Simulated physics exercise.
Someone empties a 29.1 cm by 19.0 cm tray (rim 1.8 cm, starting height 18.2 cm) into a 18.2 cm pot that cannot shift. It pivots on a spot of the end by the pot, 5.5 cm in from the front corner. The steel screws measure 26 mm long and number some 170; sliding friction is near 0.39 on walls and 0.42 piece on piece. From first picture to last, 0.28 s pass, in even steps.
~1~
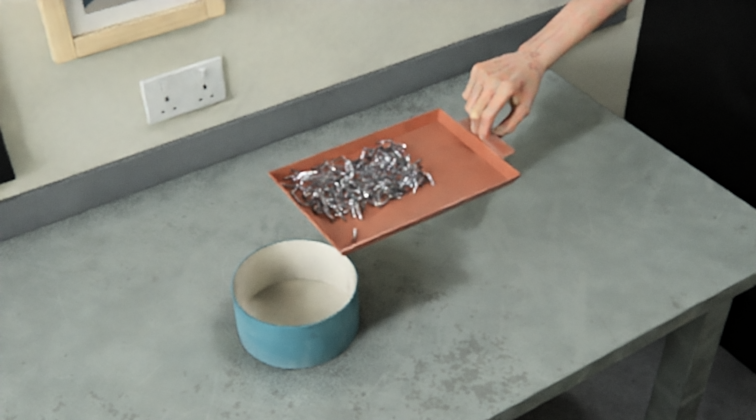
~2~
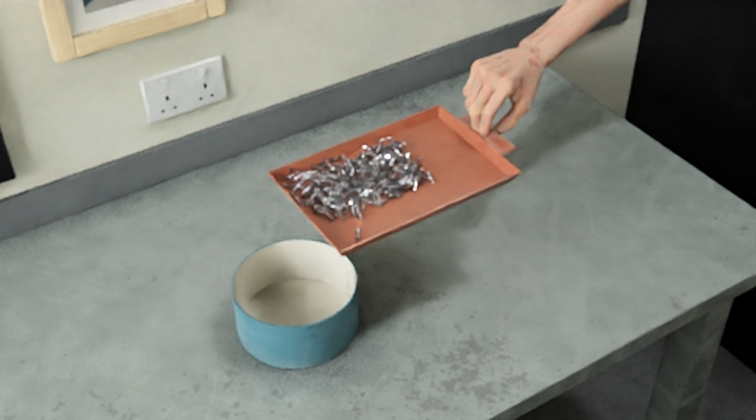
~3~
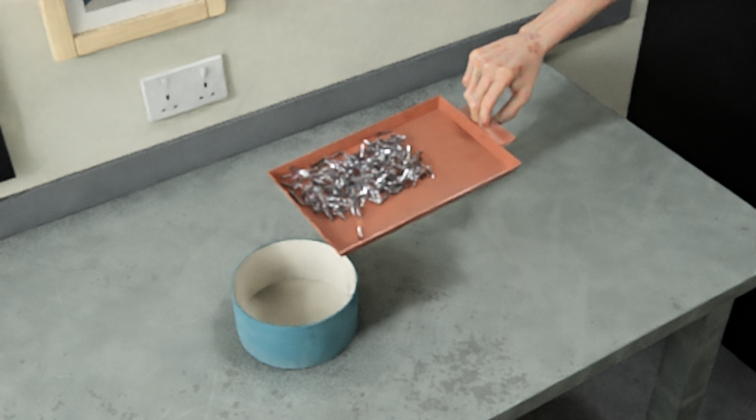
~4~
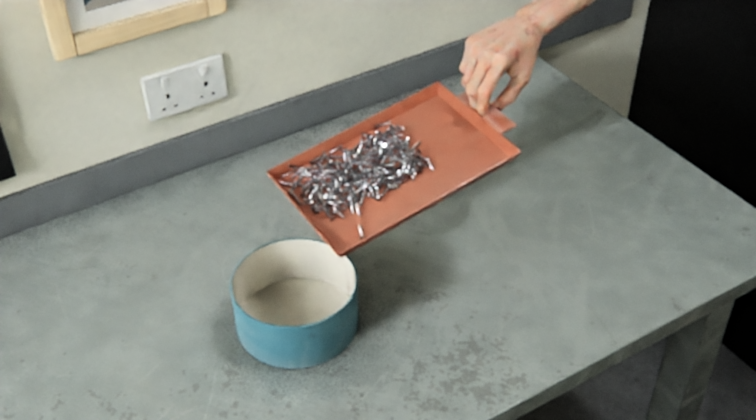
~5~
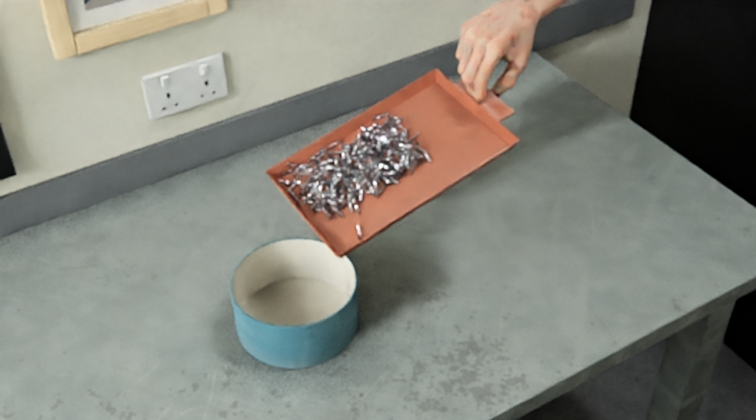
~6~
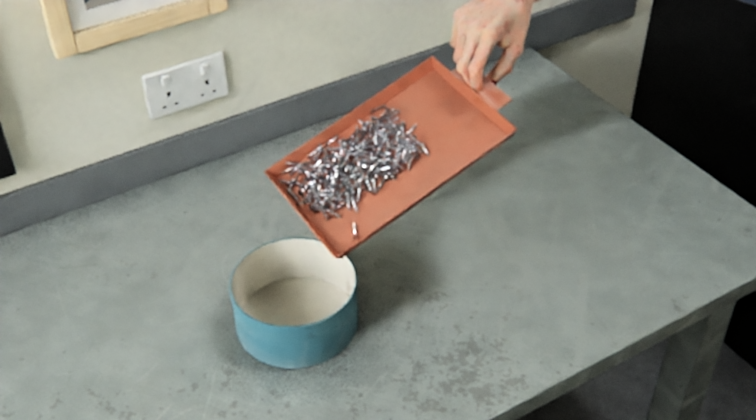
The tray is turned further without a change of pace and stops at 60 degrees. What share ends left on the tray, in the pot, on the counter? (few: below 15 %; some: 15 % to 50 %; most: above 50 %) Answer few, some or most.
Tray: Some, pot: Most, counter: Few.
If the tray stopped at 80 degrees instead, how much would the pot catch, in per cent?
In that case some 85 per cent.
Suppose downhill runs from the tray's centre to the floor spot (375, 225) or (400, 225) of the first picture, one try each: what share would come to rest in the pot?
Some 20 and 10 per cent.
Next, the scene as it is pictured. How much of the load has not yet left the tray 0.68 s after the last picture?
Roughly 35 per cent.
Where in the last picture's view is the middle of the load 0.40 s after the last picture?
Near (306, 199).
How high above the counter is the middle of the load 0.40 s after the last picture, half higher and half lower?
About 22 cm.
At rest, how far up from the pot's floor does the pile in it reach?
About 2.0 cm.
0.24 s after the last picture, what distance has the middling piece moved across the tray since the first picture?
About 3 cm.
Then, 0.24 s after the last picture, tilt 40 degrees; the tray holds 100 %, the pot 0 %.
Then, 0.40 s after the last picture, tilt 54 degrees; the tray holds 95 %, the pot 0 %.
Then, 0.68 s after the last picture, tilt 60 degrees; the tray holds 35 %, the pot 45 %.
In the end, tray 25 %, pot 65 %, counter 5 %.
